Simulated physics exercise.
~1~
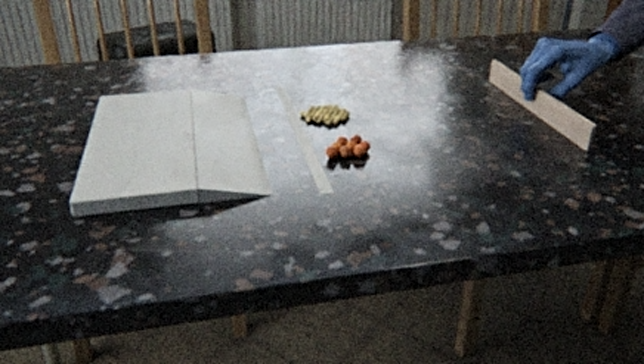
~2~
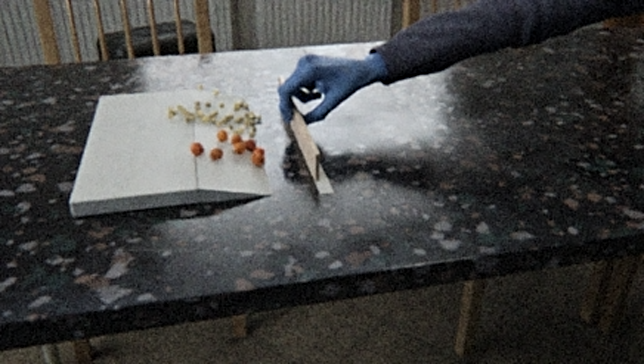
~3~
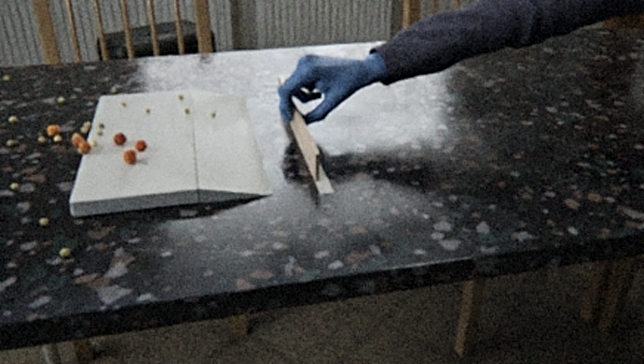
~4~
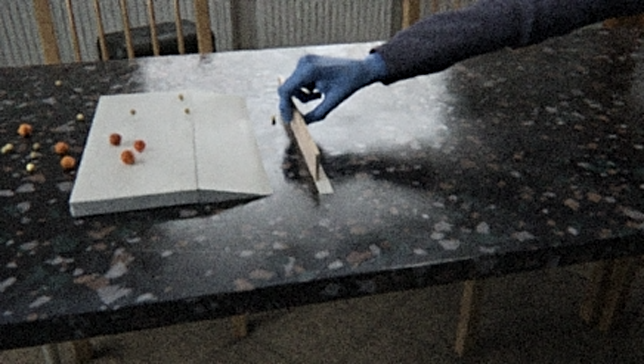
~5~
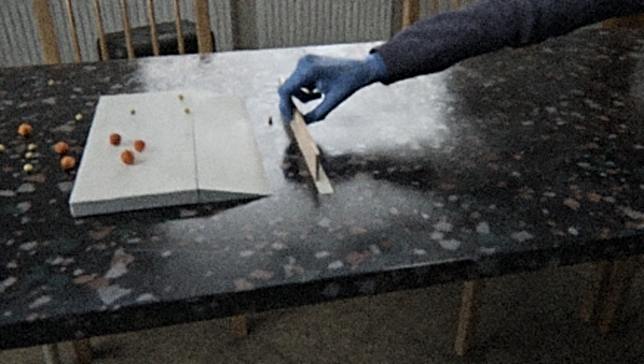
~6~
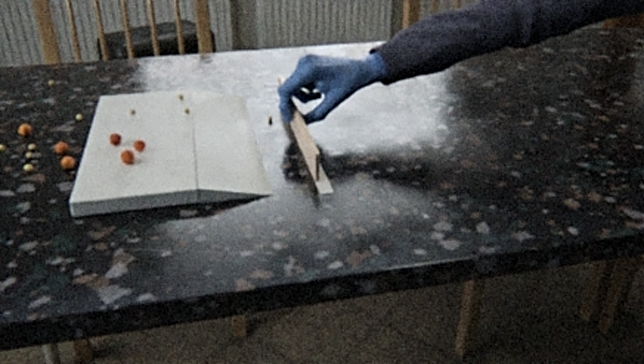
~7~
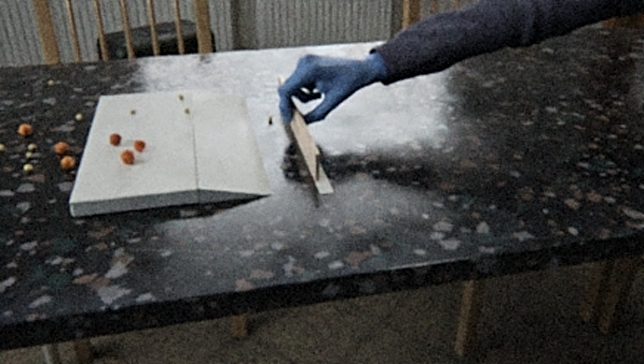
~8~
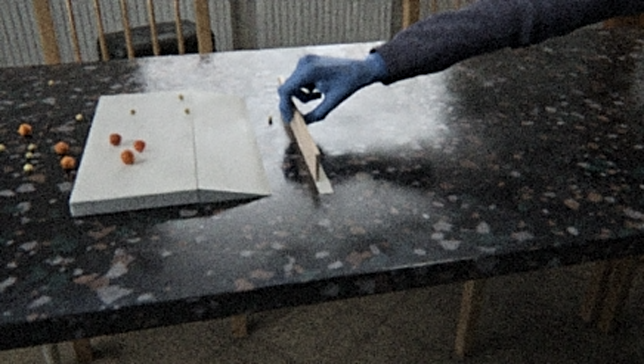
On a speckled table, a gloved hand sweeps a wooden strip left, scattering small pieces over a wedge.
